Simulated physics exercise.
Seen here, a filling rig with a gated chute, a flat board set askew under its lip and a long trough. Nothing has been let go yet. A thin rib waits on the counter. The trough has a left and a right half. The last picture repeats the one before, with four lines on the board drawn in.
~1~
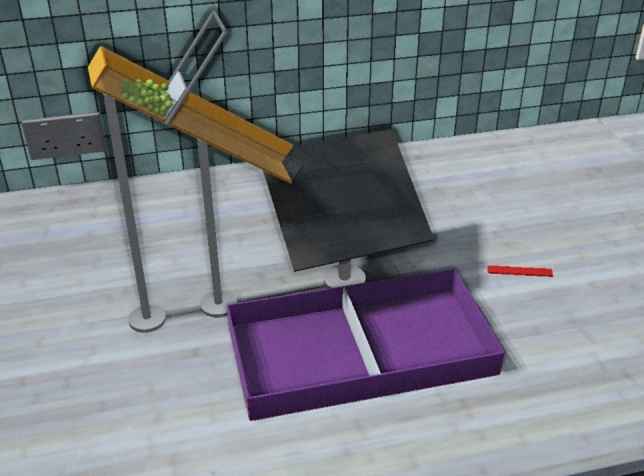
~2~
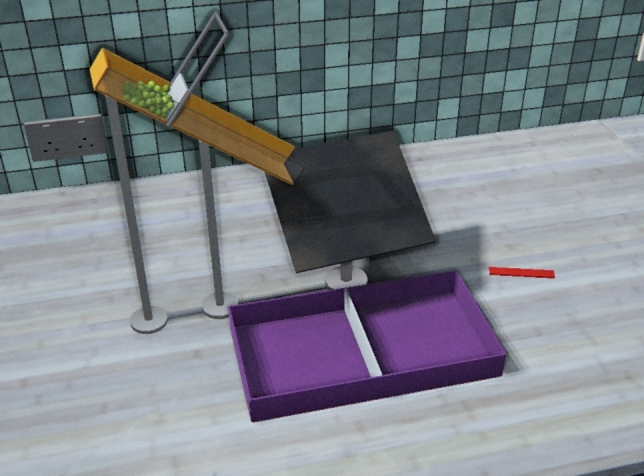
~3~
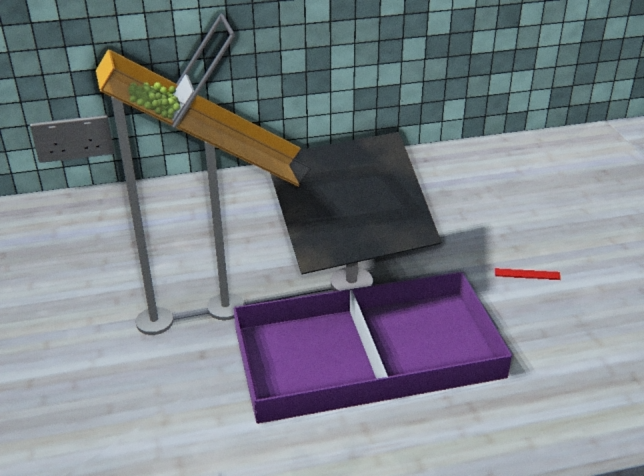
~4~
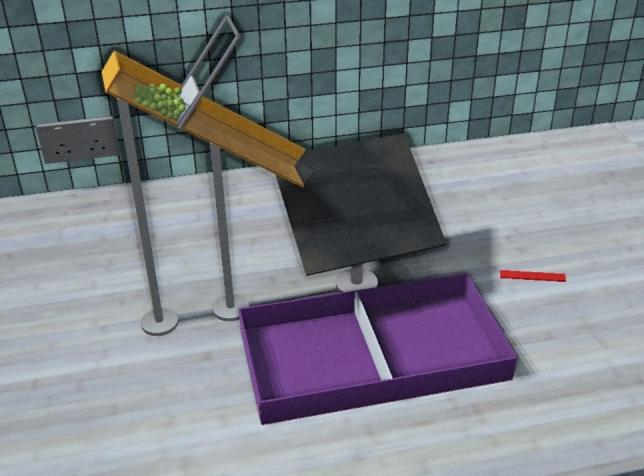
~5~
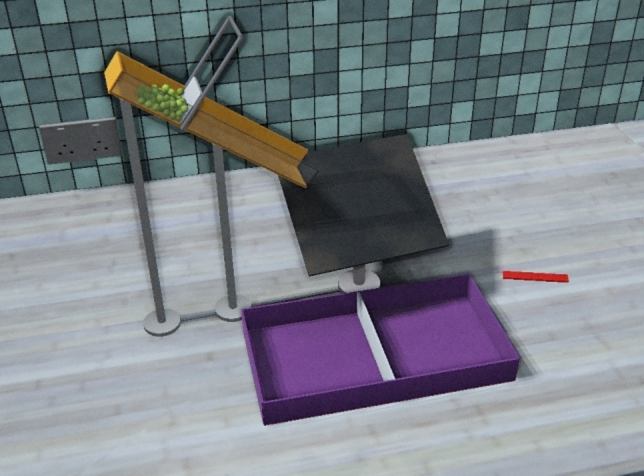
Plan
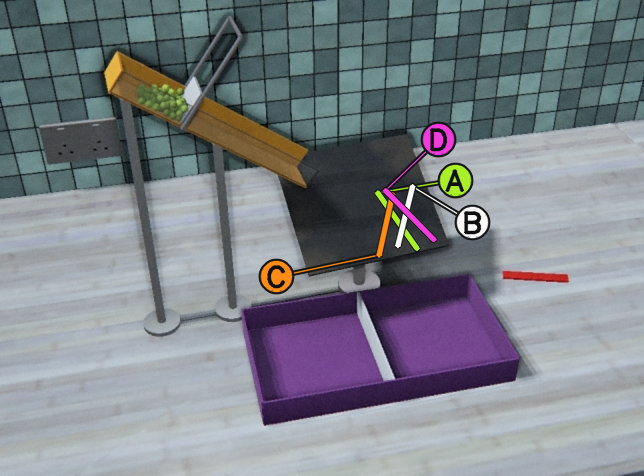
On a pale wooden counter against green tiles, small green balls sat behind a gate in a sloping orange chute, above a tilted black board and a divided purple tray, and nothing moved except the view, shifting slightly.
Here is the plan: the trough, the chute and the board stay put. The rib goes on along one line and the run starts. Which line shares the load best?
It is C.
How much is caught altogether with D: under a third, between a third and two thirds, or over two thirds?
It is over two thirds.
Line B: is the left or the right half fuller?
The right half.
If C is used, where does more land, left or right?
Left.
On the marked copy, line A from (377, 192) to (417, 248); line B from (412, 186) to (397, 245); line C from (392, 194) to (379, 255); line D from (385, 190) to (433, 239).
For line A, of what is caught, none at all in the left half, the whole lot in the right.
For line B, of what is caught, only a few in the left half, all but a few in the right.
For line C, of what is caught, close to two thirds in the left half, close to a third in the right.
For line D, of what is caught, none at all in the left half, the whole lot in the right.
